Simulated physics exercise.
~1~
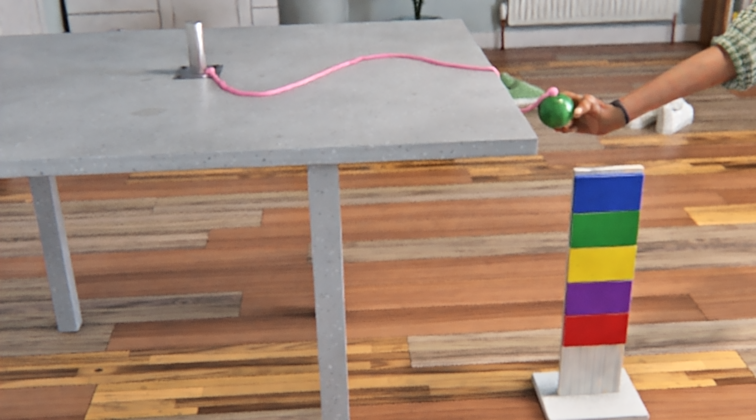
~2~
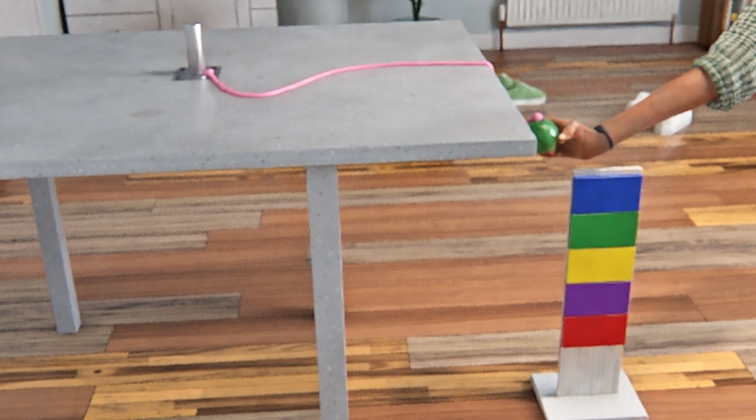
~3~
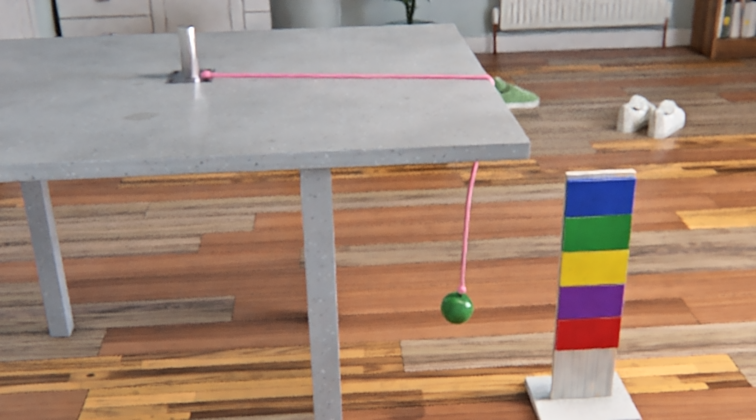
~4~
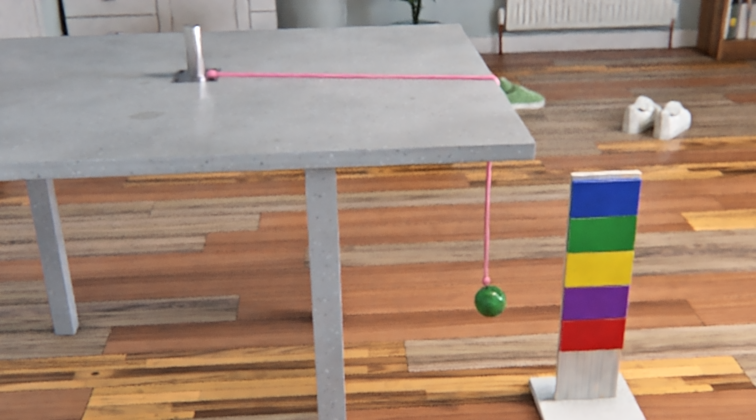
A hand held a green ball on a pink cord past the right edge of a gray table and lowered it slightly, then the ball hung below the edge, shifted a little right, and ended level with the purple band on the striped board.
